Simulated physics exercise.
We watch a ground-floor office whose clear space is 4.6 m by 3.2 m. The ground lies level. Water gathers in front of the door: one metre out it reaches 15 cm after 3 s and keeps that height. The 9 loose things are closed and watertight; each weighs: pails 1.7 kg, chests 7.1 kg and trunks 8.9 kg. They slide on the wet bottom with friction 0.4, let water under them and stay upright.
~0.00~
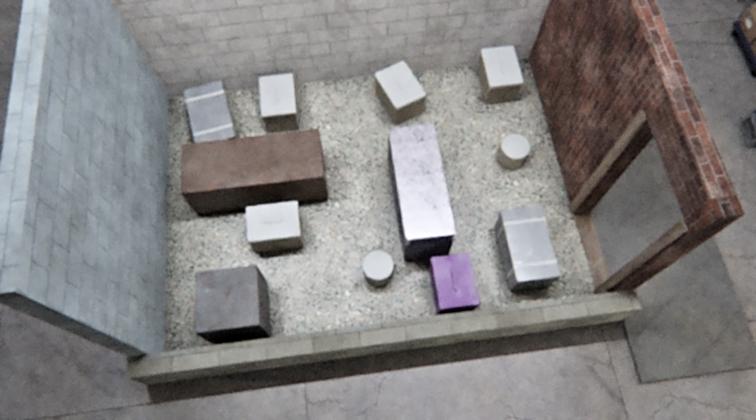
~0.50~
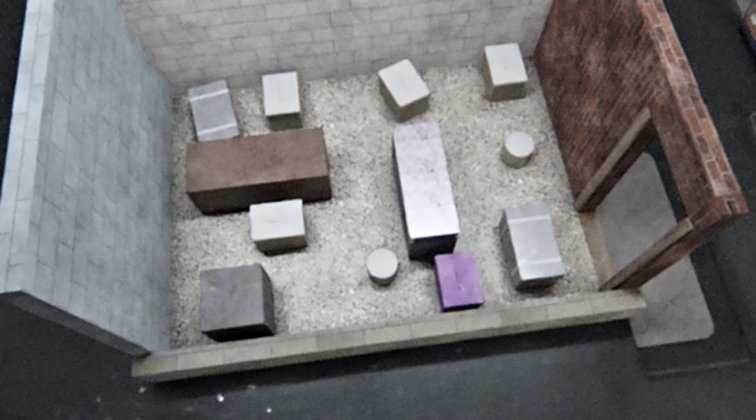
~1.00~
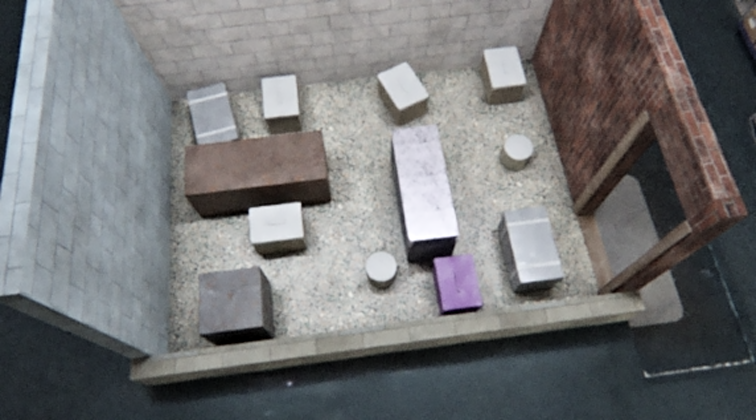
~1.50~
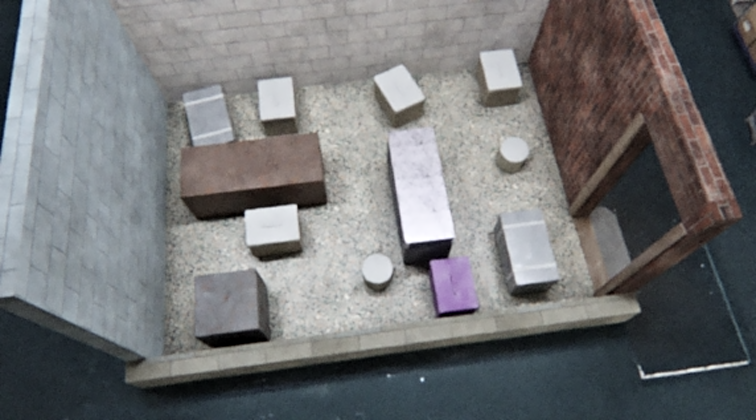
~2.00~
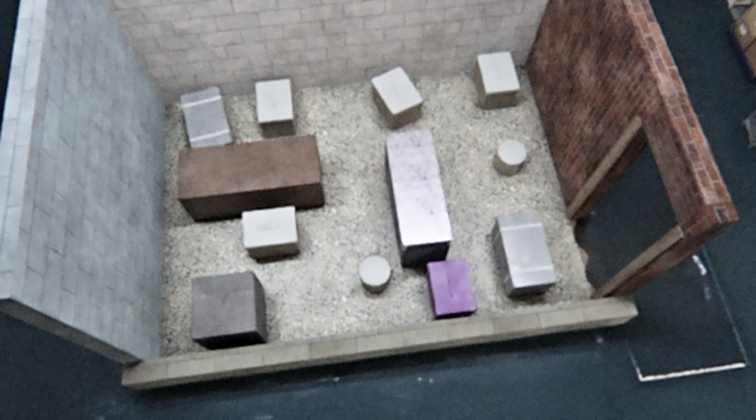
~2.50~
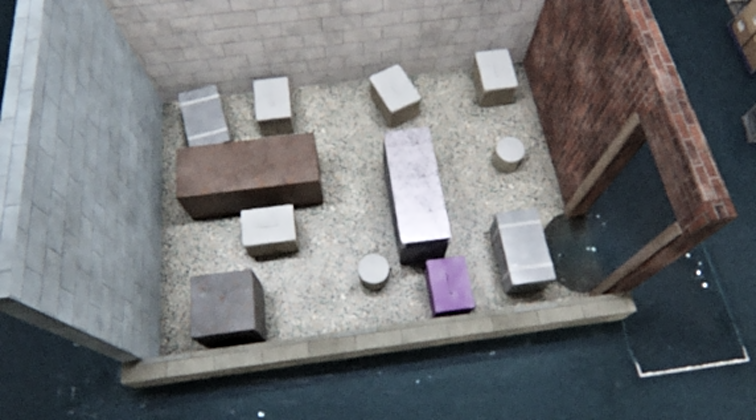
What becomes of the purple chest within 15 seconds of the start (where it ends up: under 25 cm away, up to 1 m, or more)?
The purple chest travels far.
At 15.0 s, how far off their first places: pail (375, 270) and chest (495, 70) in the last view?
In that order: 200 cm, 60 cm.
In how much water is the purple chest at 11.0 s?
About 4 cm.
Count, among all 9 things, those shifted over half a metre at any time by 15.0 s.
That makes 7.
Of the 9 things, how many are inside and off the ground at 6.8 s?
I count 2.
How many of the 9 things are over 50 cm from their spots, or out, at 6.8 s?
3 of them.
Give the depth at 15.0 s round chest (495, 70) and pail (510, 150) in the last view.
About 5 and 6 cm.
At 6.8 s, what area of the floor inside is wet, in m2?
Some 9.0 m2.
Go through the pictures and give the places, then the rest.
The purple chest at (455, 280) rests on the ground; water covers 0.0 m2; 0 of 9 have shifted, in the first picture.
The purple chest at (459, 279) rests on the ground; 0.0 m2 under water; 0 of 9 have shifted, in the second picture.
The purple chest at (458, 282), on the bottom; water covers 0.0 m2; 0 of 9 have shifted, in the third picture.
The purple chest at (454, 284) rests on the ground; 0.0 m2 under water; 0 of 9 have shifted, in the fourth picture.
The purple chest at (452, 286) rests on the ground; 0.0 m2 under water; 0 of 9 have shifted, in the fifth picture.
The purple chest at (451, 283), on the bottom; 0.3 m2 under water; 0 of 9 have shifted, in the sixth picture.
After 3.5 s the purple chest is near (450, 284), 0.0 m from its start, aground; 0 afloat.
After 6.8 s the purple chest is near (292, 263), 1.6 m from its start, afloat; 2 afloat.
After 11.0 s the purple chest is near (374, 203), 1.2 m from its start, afloat; 7 afloat.
After 15.0 s the purple chest is near (364, 160), 1.7 m from its start, afloat; 9 afloat.
